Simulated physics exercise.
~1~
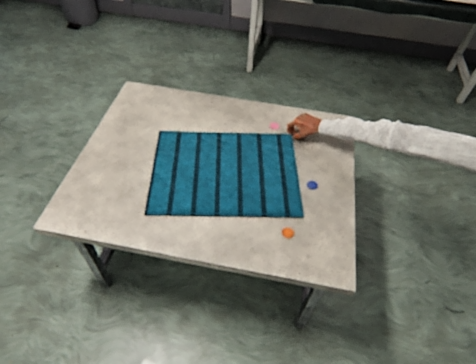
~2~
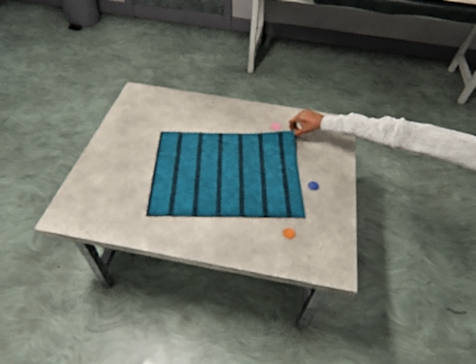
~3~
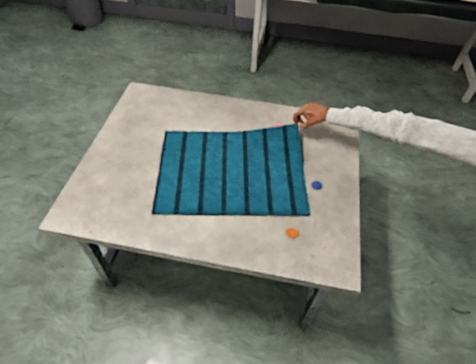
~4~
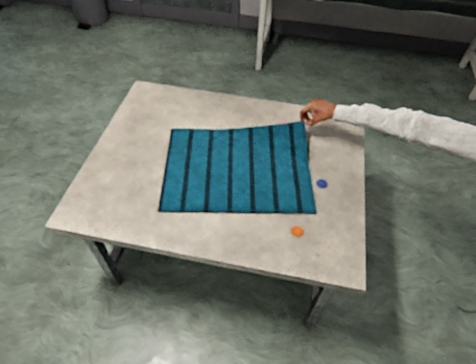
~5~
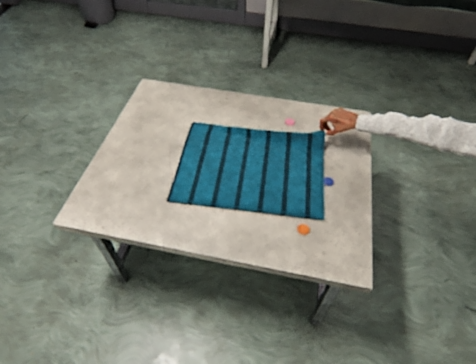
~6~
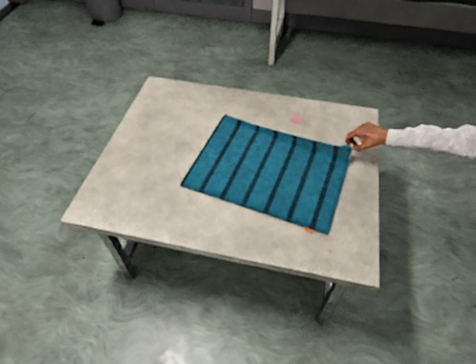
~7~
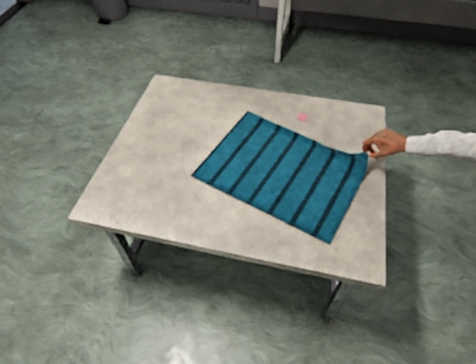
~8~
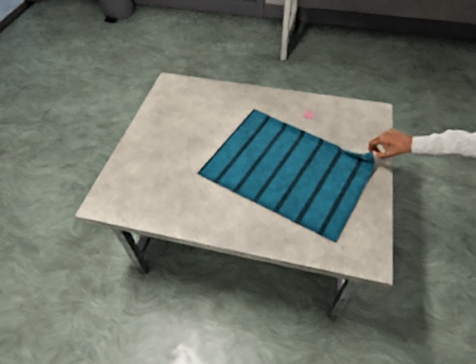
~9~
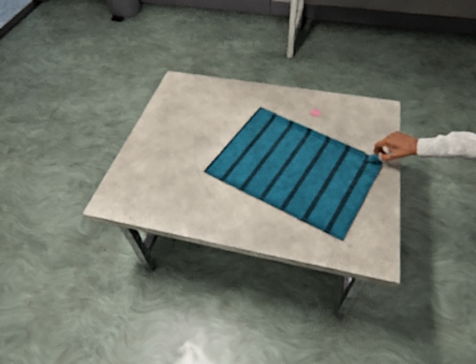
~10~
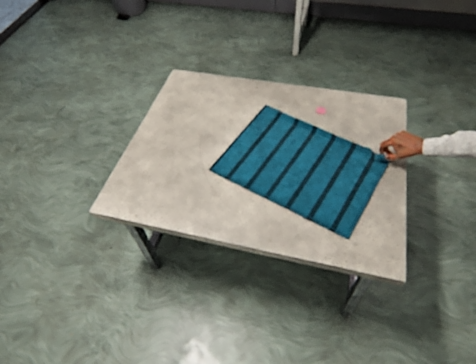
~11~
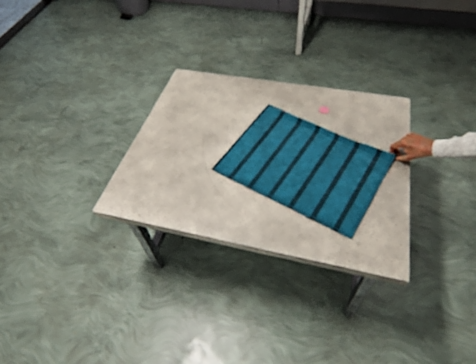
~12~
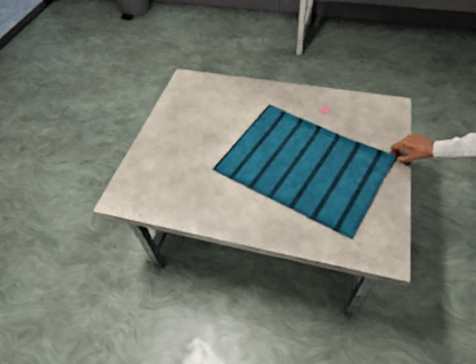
At the start, a teal cloth with dark stripes lies flat on a pale table, with a blue disc and an orange disc beside it and a hand at its upper right corner, next to a small pink disc. The hand pinches that corner and raises it slightly. It then draws the cloth to the right and toward the viewer, turning it at an angle as the view shifts. The cloth slides over the blue and orange discs, hiding both. Finally the hand lowers the corner near the table's right edge, leaving the pink disc uncovered.
